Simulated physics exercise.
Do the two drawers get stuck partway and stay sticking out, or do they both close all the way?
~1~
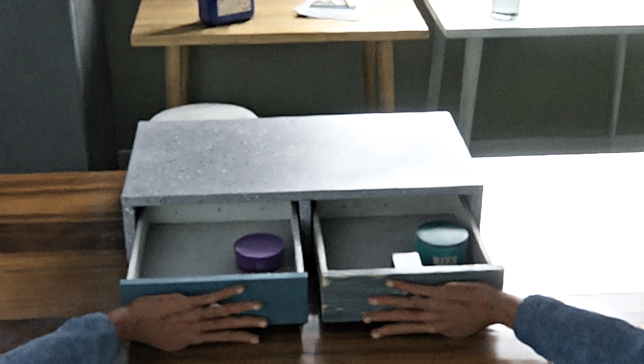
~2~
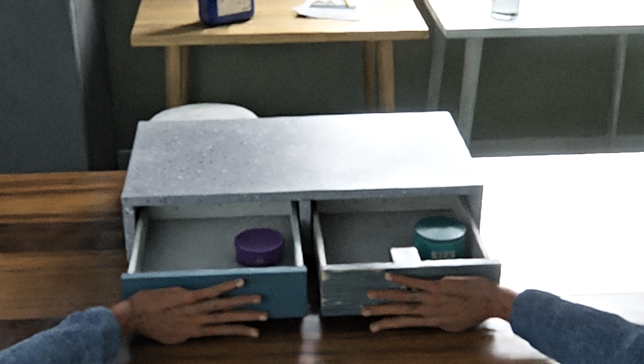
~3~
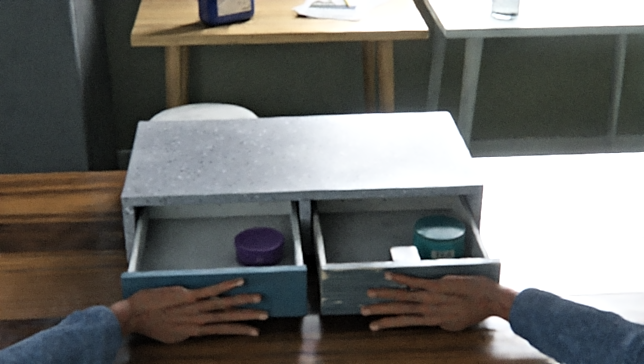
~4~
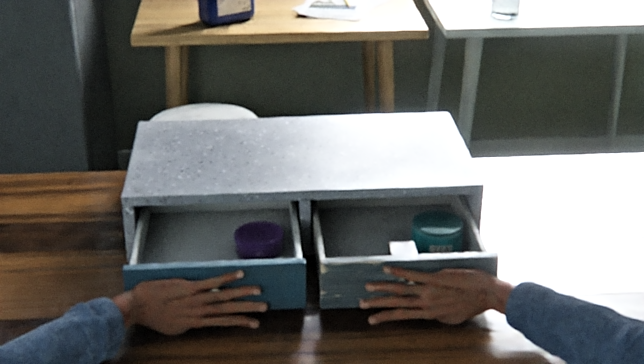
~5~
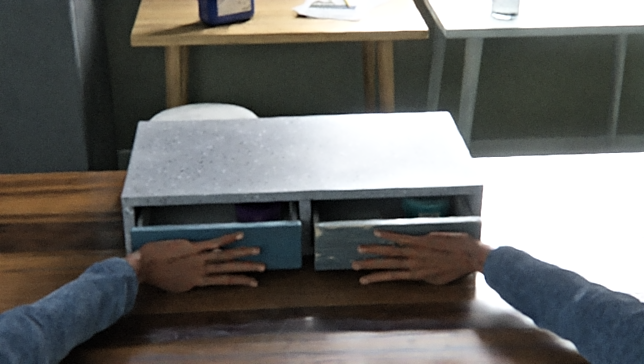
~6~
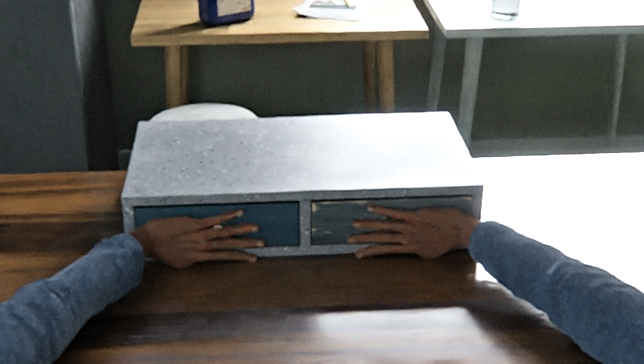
They both close all the way. The left and right drawers each end up flush with the front of the chest.
